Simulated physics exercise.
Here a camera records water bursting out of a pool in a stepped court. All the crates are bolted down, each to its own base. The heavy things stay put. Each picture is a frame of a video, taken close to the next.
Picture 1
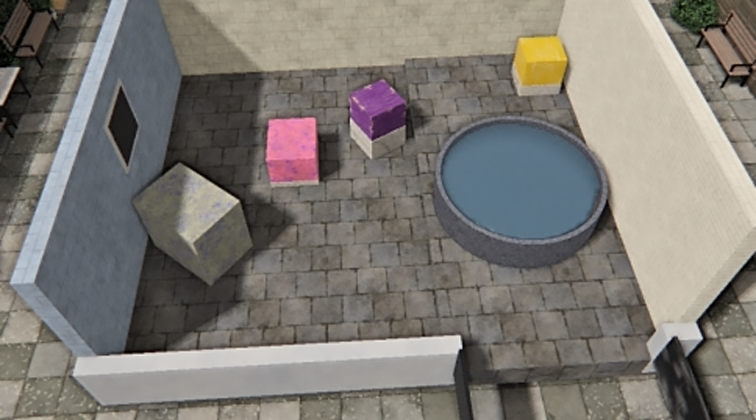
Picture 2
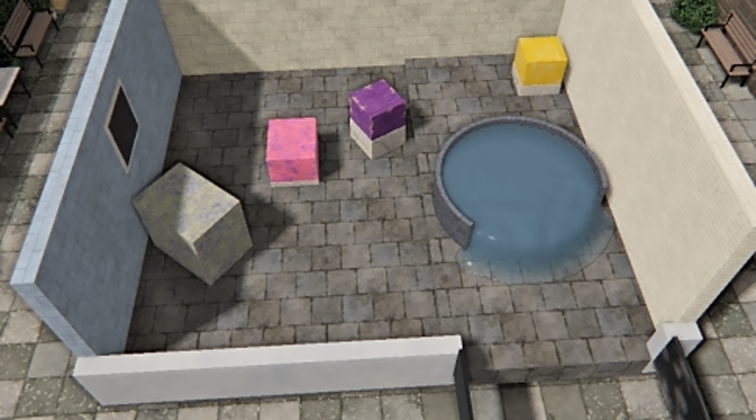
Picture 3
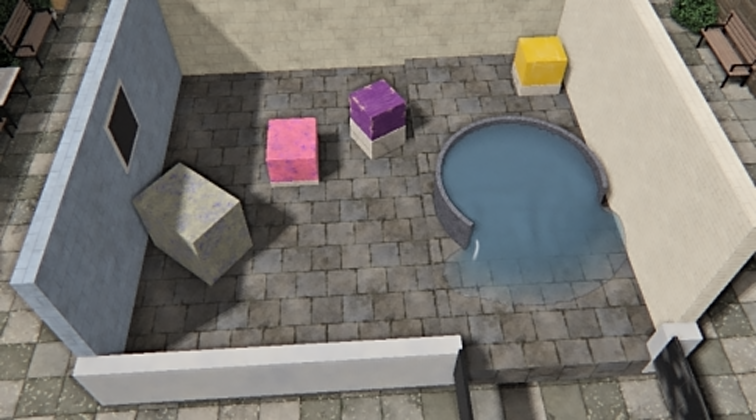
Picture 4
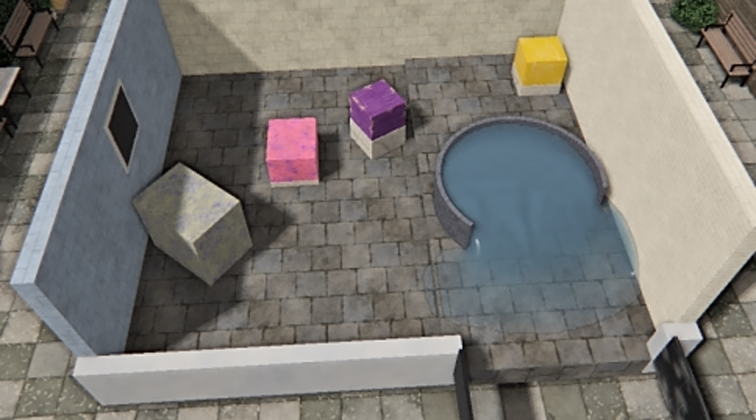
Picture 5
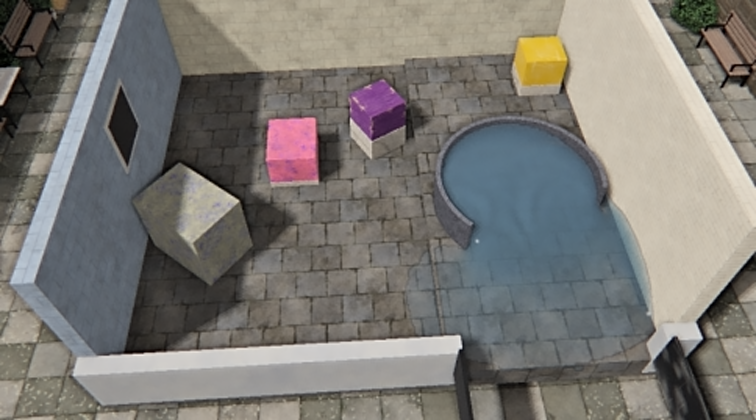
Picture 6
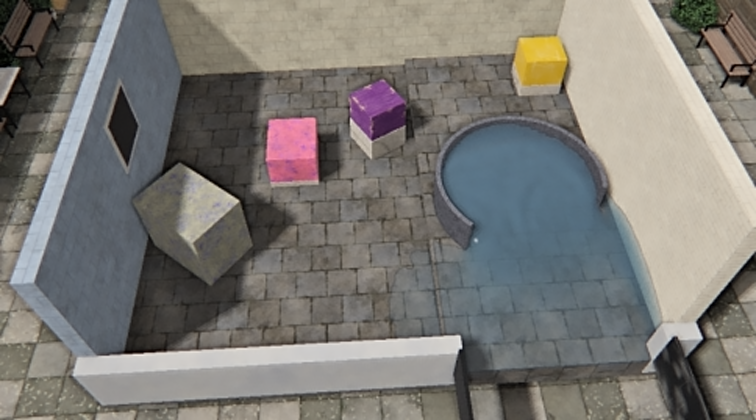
At first, a round pool of still blue water sits in a paved, walled court beside pink, purple, yellow and grey blocks. Then the pool's near side is gone and water pours out through the gap, spreading over the paving toward the viewer and along the right wall, while the blocks stay still.
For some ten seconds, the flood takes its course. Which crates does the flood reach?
The pink crate is not reached; the yellow crate is not reached; the purple crate is not reached.
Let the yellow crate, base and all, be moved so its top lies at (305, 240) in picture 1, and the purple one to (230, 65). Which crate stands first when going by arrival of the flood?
Answer: The crate marked yellow.
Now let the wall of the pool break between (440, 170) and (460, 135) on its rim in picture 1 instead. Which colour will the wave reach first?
Answer: The one in purple.
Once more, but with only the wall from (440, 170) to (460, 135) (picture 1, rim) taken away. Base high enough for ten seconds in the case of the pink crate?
Looking at it, the pink crate gets overtopped.
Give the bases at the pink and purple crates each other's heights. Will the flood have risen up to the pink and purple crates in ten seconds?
One by one: The pink crate is not reached; the purple crate is not reached.
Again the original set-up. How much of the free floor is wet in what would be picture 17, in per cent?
Around 25 percent.
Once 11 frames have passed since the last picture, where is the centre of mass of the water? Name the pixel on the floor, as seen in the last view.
The water's centre sits above (525, 242).
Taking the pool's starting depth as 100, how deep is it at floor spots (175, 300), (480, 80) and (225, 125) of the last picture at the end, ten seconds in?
I'd put them at close to 10 per cent, then 2 per cent, then 0 per cent.
A moment on, water covers 20 % of the floor; the pink crate not reached, the yellow crate not reached, the purple crate not reached.
Next, water covers 25 % of the floor; the pink crate not reached, the yellow crate water round its plinth, the purple crate not reached.
Then, water covers 35 % of the floor; the pink crate not reached, the yellow crate water round its plinth, the purple crate not reached.
Later, water covers 35 % of the floor; the pink crate not reached, the yellow crate water round its plinth, the purple crate not reached.
In the end, water covers 40 % of the floor; the pink crate stayed above the water, the yellow crate stayed above the water, the purple crate stayed above the water.
